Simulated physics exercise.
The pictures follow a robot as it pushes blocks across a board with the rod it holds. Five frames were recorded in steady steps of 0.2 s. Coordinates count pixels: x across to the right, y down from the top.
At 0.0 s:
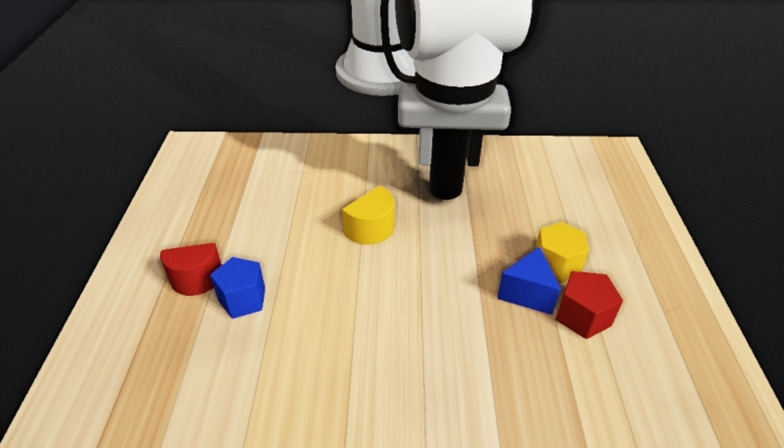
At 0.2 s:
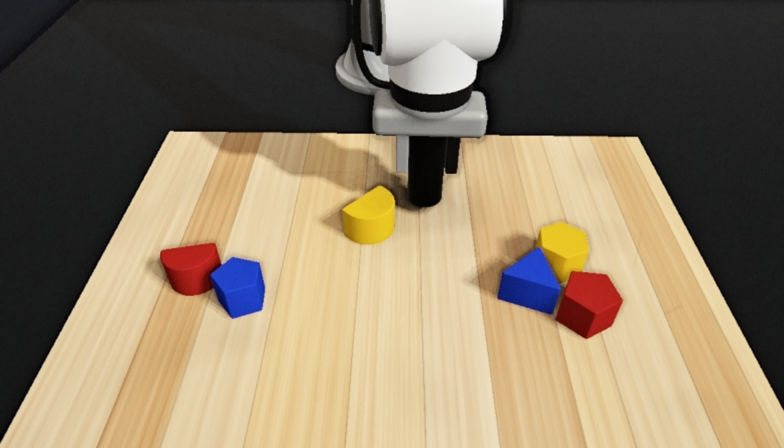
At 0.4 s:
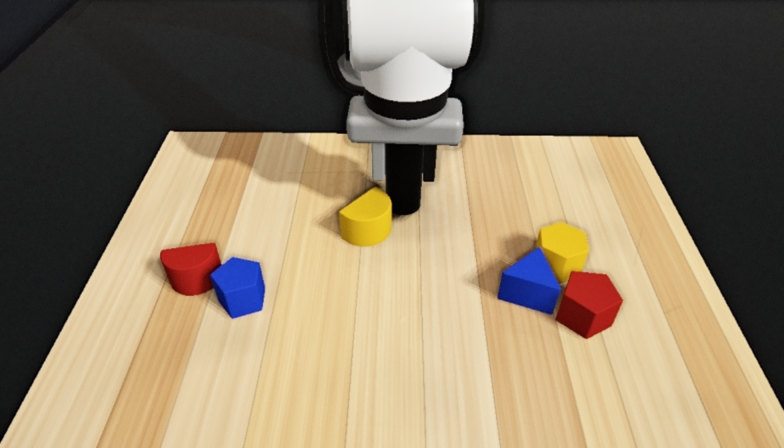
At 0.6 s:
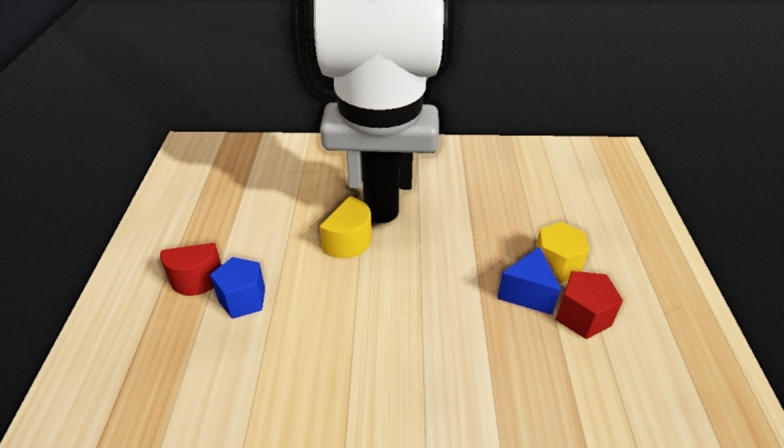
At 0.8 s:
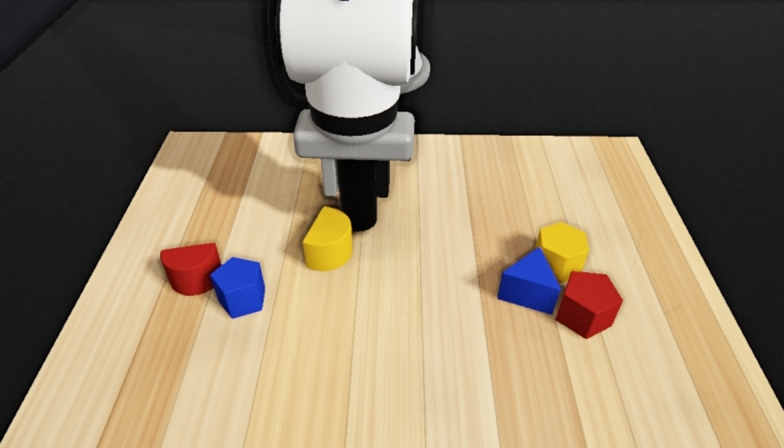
In the video, a robot arm with a black rod moves left across a wooden table and pushes a yellow D-shaped block left and slightly toward the viewer, while the red, blue and other yellow blocks stay still.
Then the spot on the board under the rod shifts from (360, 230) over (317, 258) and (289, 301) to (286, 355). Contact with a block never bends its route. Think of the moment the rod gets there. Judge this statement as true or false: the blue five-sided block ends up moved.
My answer: True.
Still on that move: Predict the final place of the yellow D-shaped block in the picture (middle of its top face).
Answer: (228, 331).
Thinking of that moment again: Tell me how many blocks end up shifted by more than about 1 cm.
The push will move two blocks.
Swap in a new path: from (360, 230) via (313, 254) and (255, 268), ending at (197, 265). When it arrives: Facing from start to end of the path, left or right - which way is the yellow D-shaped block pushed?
Slides left.
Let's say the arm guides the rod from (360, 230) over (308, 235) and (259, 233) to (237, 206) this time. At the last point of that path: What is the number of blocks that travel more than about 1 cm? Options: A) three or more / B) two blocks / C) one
I'll go with C - one.
What follows on the original path. One third of the way, rod (315, 249); yellow D-shaped block (289, 262), turned 25° anticlockwise.
Two thirds of the way, rod (287, 293); blue five-sided block (219, 282), turned 15° clockwise; yellow D-shaped block (248, 308).
At the end, rod (284, 345); red D-shaped block not moved; blue five-sided block (219, 282), turned 15° clockwise; yellow D-shaped block (228, 331), turned 15° clockwise.
